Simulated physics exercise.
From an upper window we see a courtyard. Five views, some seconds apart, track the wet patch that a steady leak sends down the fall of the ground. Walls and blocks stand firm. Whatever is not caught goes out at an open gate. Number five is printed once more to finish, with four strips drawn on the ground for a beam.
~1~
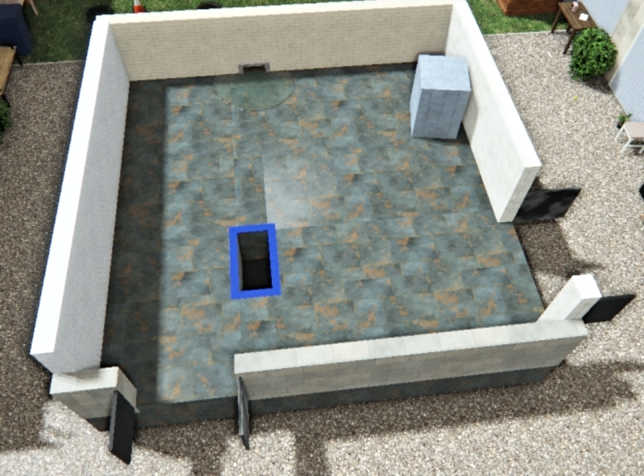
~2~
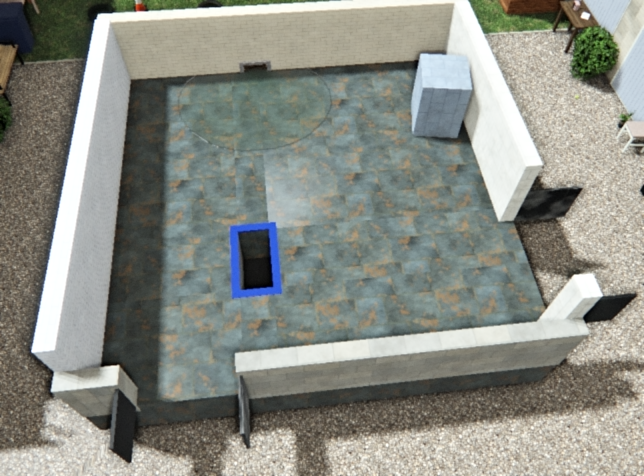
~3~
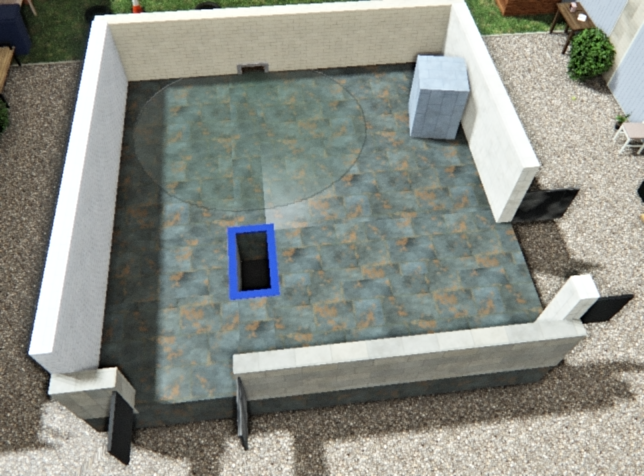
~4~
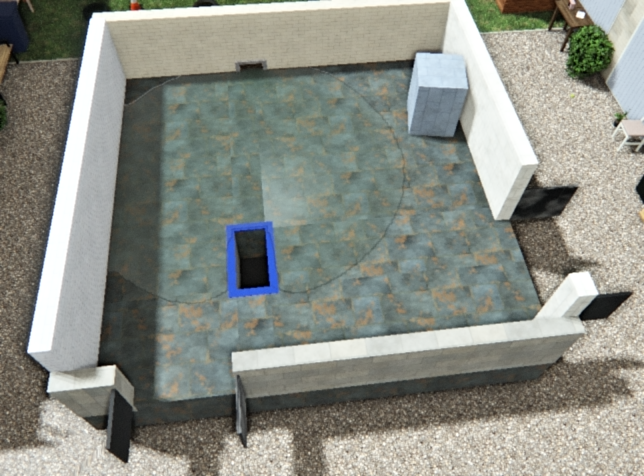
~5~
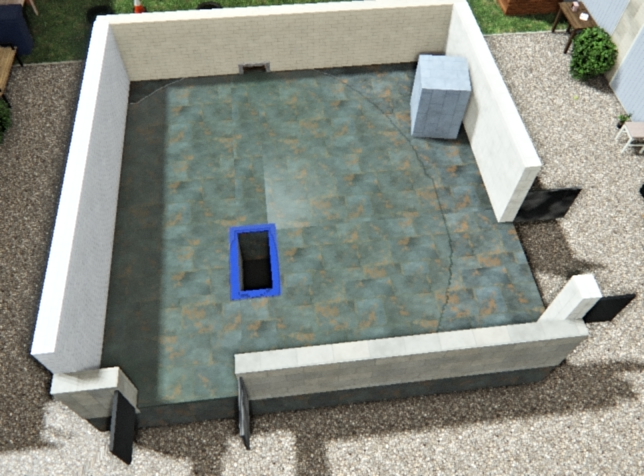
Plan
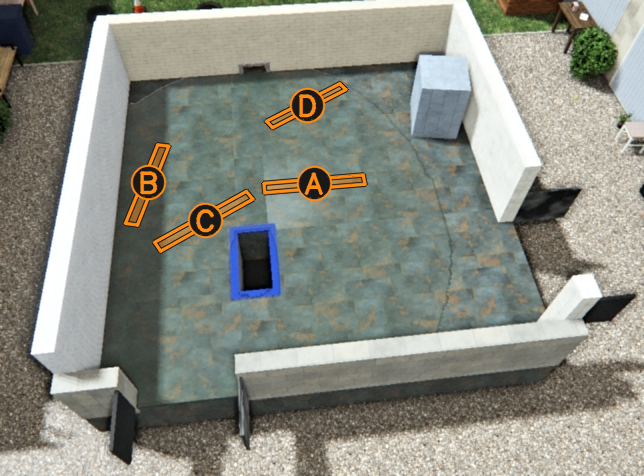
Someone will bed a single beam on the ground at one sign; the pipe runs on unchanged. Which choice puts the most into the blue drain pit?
The best place is B.
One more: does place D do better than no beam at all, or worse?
Place D is worse.
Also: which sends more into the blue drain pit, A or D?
That would be D.
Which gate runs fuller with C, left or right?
The left one.
On the marked copy, A from (264, 188) to (364, 179); B from (131, 224) to (163, 145); C from (157, 246) to (249, 195); D from (269, 124) to (342, 86).
If A is chosen, about 10 % of the stream goes into the blue drain pit, about 90 % out by the gates.
If B is chosen, about 23 % of the stream goes into the blue drain pit, about 77 % out by the gates.
If C is chosen, about 16 % of the stream goes into the blue drain pit, about 84 % out by the gates.
If D is chosen, about 15 % of the stream goes into the blue drain pit, about 83 % out by the gates.
